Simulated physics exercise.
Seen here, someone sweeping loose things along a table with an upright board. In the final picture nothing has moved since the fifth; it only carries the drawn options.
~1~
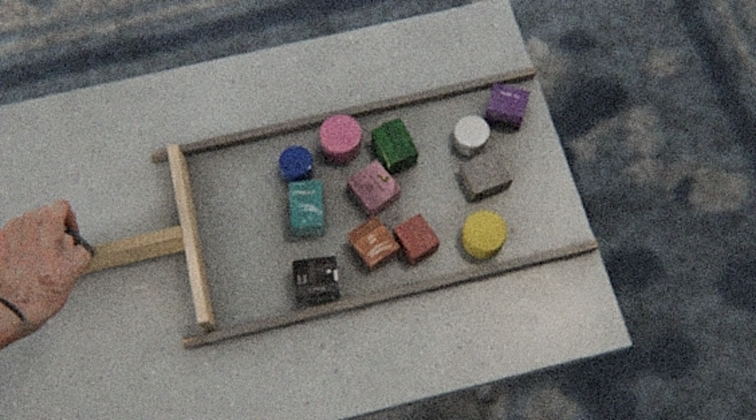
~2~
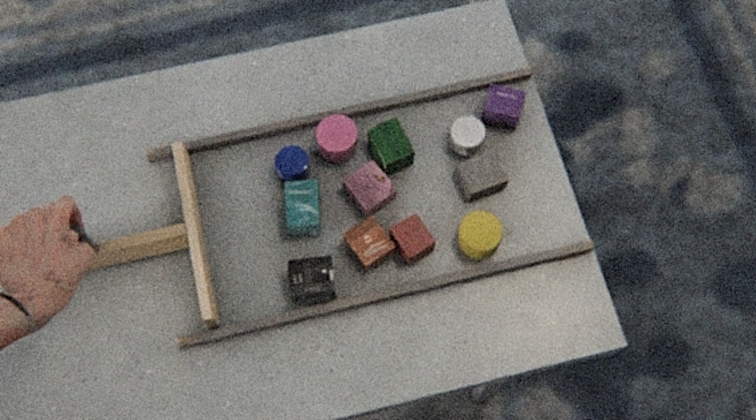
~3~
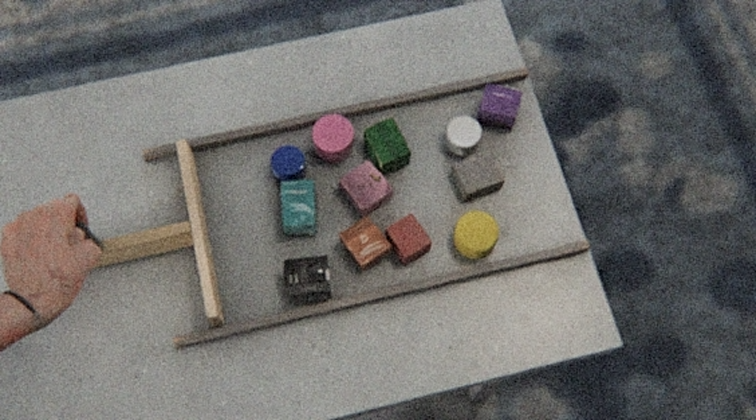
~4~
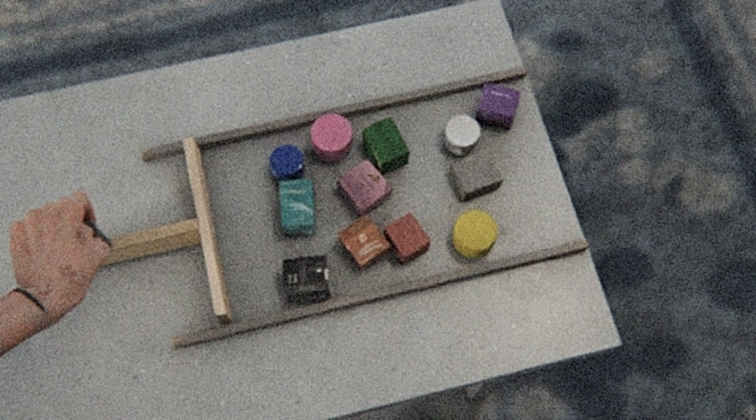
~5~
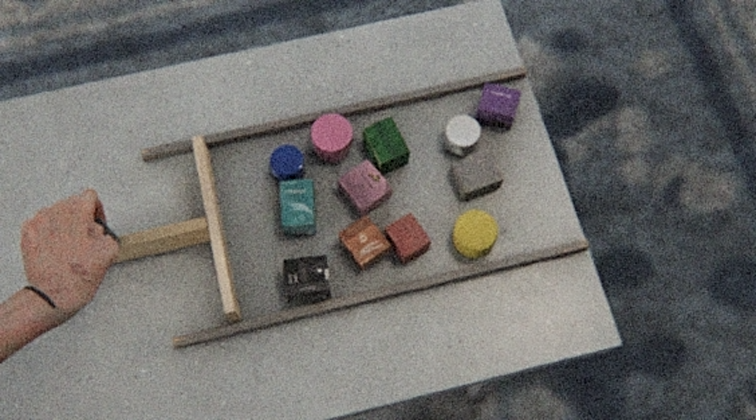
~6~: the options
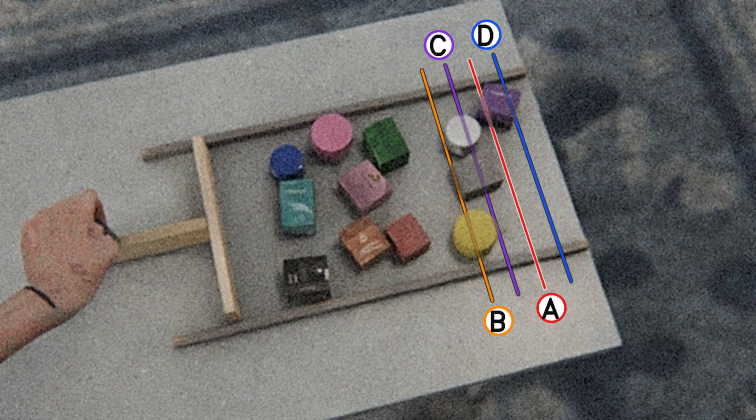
A hand slowly pushes an upright wooden board right toward colourful blocks that stay still.
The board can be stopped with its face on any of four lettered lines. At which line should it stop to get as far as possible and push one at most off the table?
Line B.
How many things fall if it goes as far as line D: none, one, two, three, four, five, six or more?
By then, six or more.
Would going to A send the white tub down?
By then, yes.
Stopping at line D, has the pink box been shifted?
By then, yes.
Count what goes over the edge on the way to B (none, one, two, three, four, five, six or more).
By then, one.
On the marked copy, A at (505, 168); B at (455, 179); C at (480, 174); D at (530, 162).
With B. Early on, board (300, 200); pink pot (339, 136); black box (345, 268).
Further on, board (387, 180); yellow tin (538, 221); red block (502, 228).
At the end, board (454, 165); yellow tin over the edge; red block (566, 213); one fallen.
As for the rest, A drops six; C drops four; D drops eight.
